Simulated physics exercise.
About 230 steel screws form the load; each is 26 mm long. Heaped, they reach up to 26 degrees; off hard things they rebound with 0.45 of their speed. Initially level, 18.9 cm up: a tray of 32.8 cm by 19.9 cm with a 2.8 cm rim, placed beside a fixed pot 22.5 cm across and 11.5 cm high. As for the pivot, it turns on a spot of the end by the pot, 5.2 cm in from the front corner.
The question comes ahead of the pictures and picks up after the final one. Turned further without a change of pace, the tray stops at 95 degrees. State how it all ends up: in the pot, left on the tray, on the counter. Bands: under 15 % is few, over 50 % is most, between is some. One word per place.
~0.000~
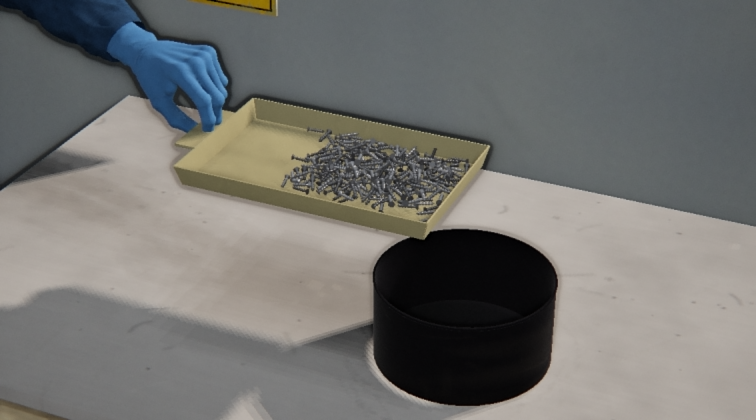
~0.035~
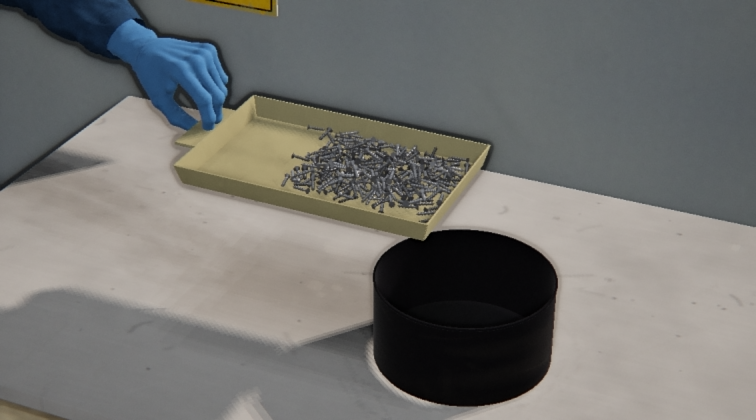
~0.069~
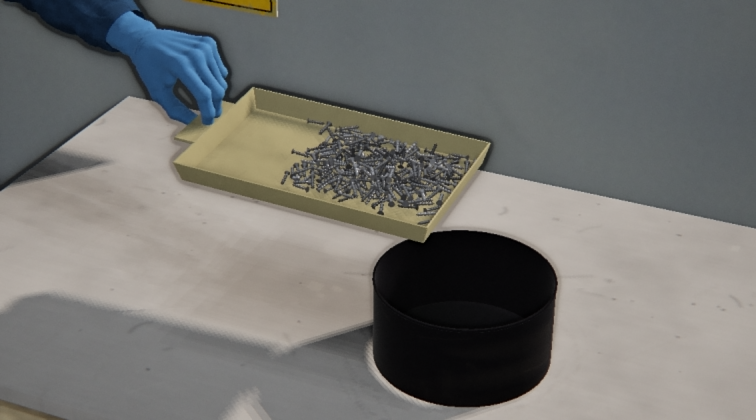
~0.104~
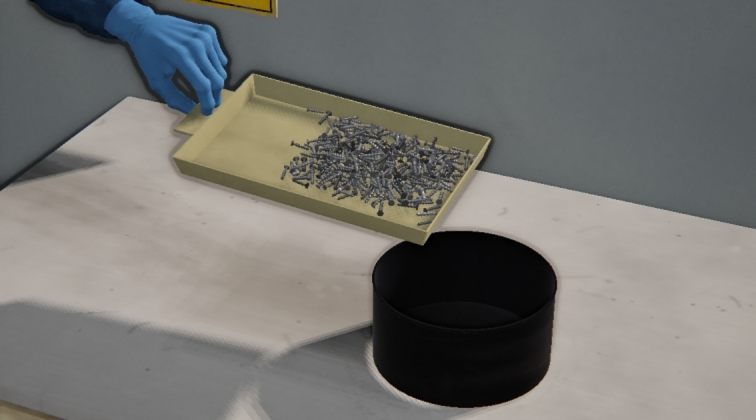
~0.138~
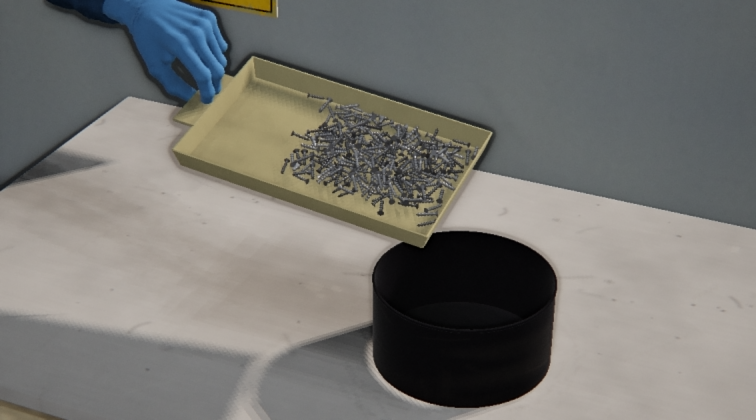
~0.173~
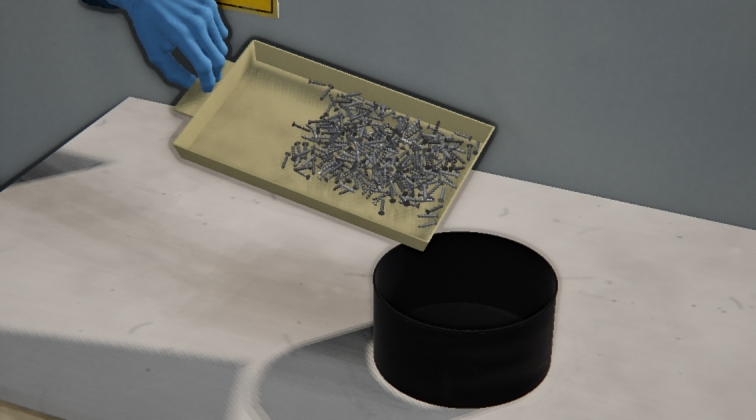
Pot: Most, tray: Few, counter: Some.
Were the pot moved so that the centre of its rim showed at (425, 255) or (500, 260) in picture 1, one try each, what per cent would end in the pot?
Spot one: Some 40 per cent; spot two: Some 5 per cent.
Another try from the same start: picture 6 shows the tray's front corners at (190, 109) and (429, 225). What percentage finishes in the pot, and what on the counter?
Split: Pot = 90, counter = 10.
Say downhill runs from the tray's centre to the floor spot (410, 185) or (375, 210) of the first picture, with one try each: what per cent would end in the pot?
That would be close to 60 per cent and then close to 95 per cent.
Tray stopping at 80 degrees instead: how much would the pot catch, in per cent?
Around 70 in a hundred.
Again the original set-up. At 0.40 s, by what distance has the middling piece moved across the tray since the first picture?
By then it sits near 4 cm from where it began.
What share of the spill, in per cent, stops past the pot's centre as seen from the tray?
That works out to about 30 percent.
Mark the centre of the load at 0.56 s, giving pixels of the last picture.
Roughly pixel (403, 248).
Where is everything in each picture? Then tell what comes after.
The first frame shows tray tilt 0 degrees, front corners at (181, 165) and (424, 219); middle of the pieces at (380, 169); pot at (465, 276).
The second frame shows tray tilt 1 degrees, front corners at (182, 164) and (424, 220); middle of the pieces at (381, 168).
The third frame shows tray tilt 3 degrees, front corners at (181, 161) and (424, 223), lowest corner right front; middle of the pieces at (381, 166).
The fourth frame shows tray tilt 8 degrees, front corners at (180, 155) and (424, 227), lowest corner right front; middle of the pieces at (381, 161).
The fifth frame shows tray tilt 13 degrees, front corners at (180, 148) and (424, 231), lowest corner right front; middle of the pieces at (381, 154).
The sixth frame shows tray tilt 19 degrees, front corners at (181, 142) and (425, 236), lowest corner right front; middle of the pieces at (383, 149); pot at (465, 279). The tray's pace is about 165 degrees a second.
After 0.40 s, tilt 57 degrees; the tray holds 100 %, the pot 0 %.
Then, at 0.56 s, tilt 84 degrees; the tray holds 80 %, the pot 5 %.
After 0.84 s, tilt 95 degrees; the tray holds 0 %, the pot 70 %.
In the end, at 1.8 s, pot 70 %, tray 0 %, counter 30 %.
